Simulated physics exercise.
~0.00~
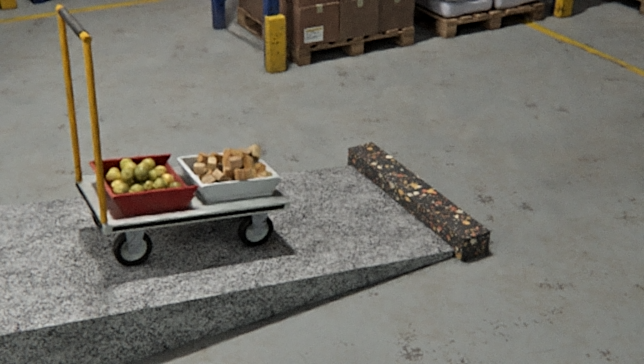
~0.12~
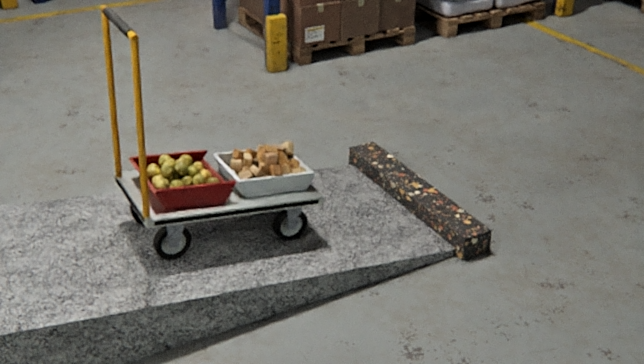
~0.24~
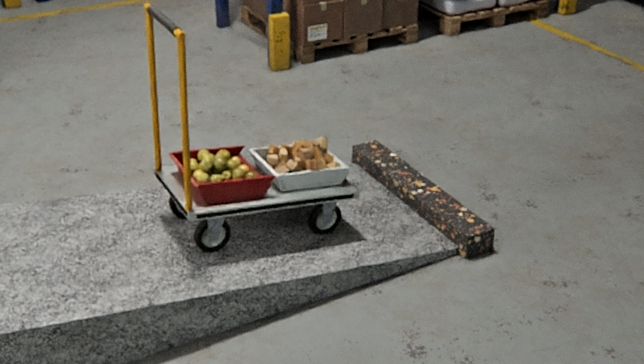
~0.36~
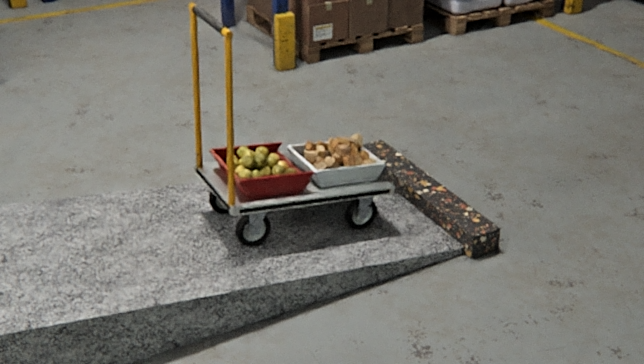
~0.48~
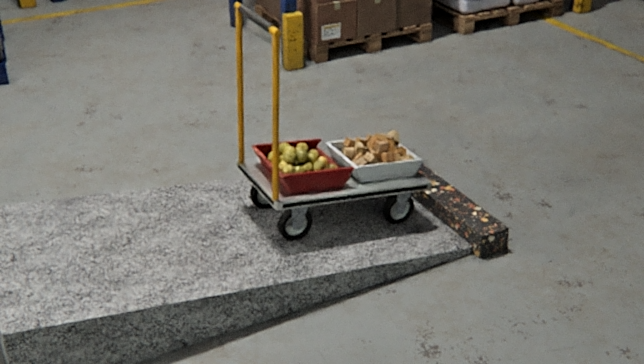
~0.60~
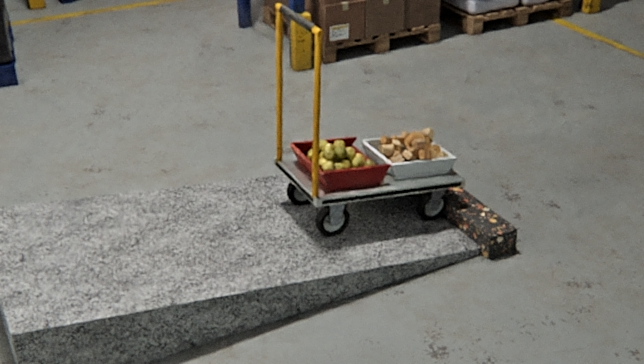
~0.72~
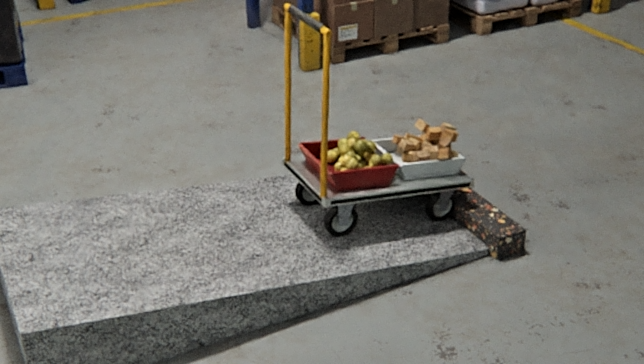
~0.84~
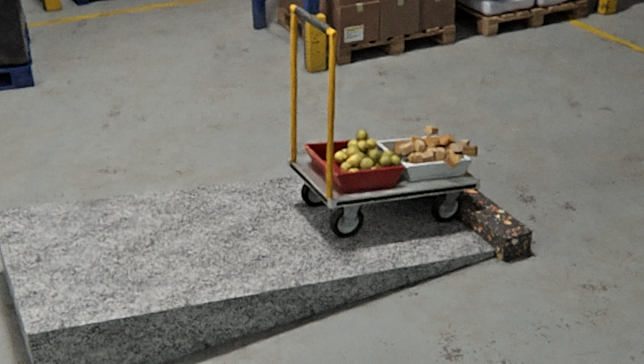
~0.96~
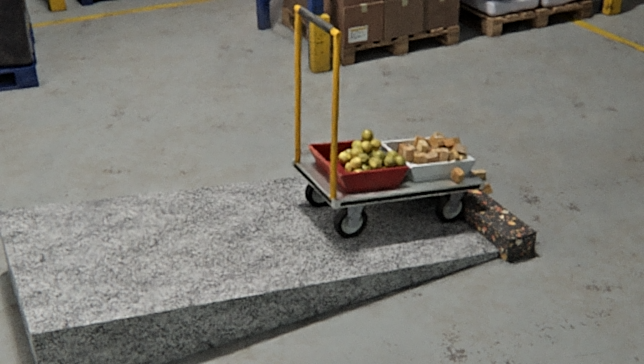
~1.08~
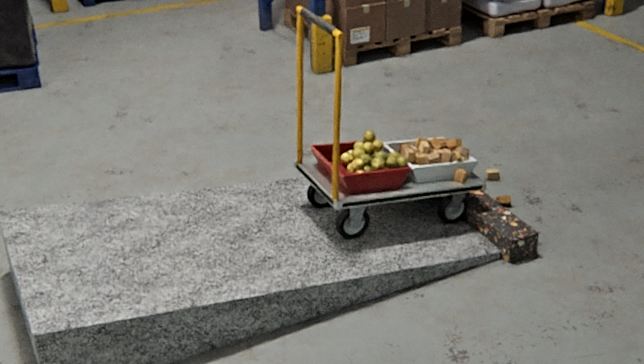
Warehouse floor, trolley rolling down a speckled ramp and stopping at a low kerb, wooden blocks spilling forward while yellow apples stay in.
